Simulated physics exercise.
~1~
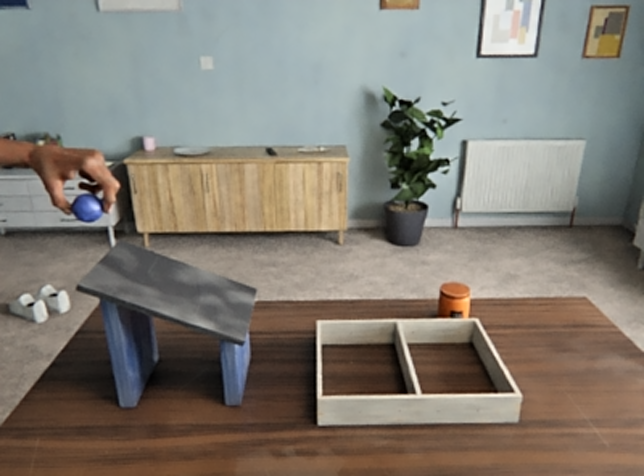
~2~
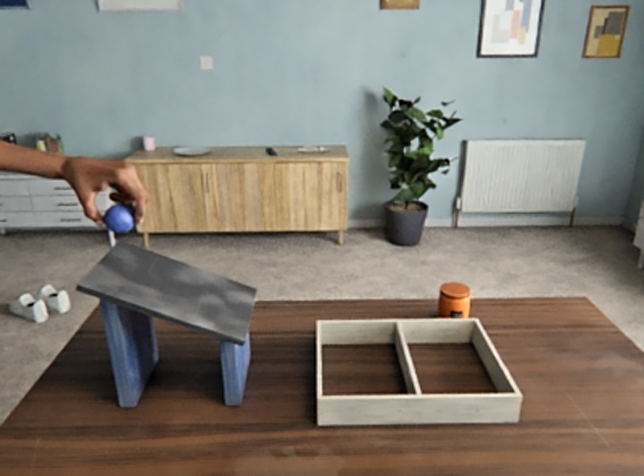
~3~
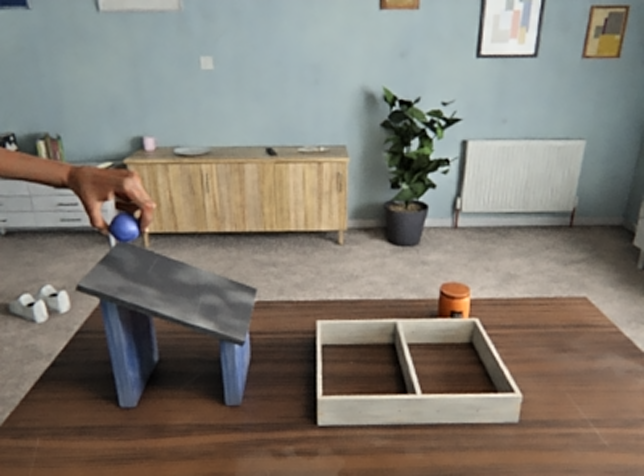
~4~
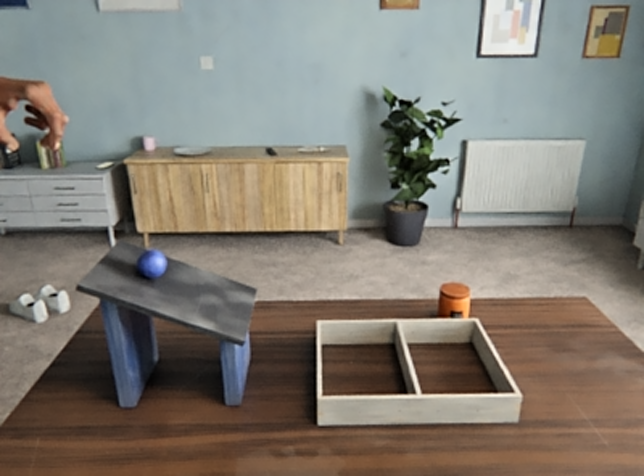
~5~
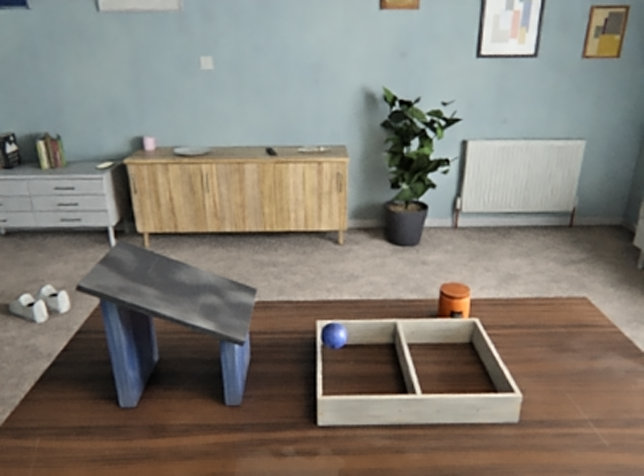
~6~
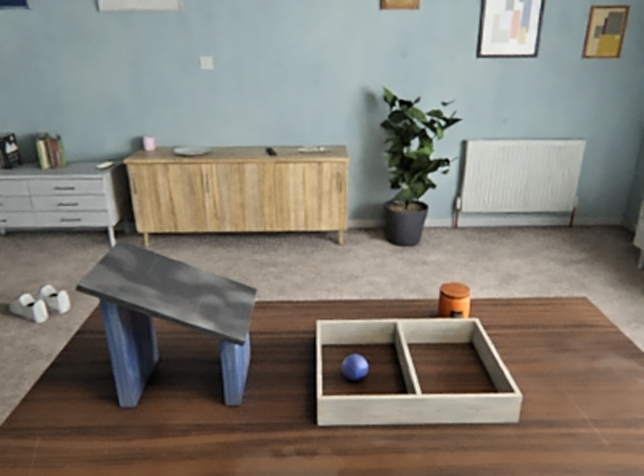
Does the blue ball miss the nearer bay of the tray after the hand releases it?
No, the blue ball does not miss it. It ends up inside the nearer bay, the one next to the slanted board.
The video shows a hand holding a blue ball above a slanted board and letting it go, after which the ball travels down to the right into a two-bay tray and ends in the nearer bay, while an orange jar stays in place.
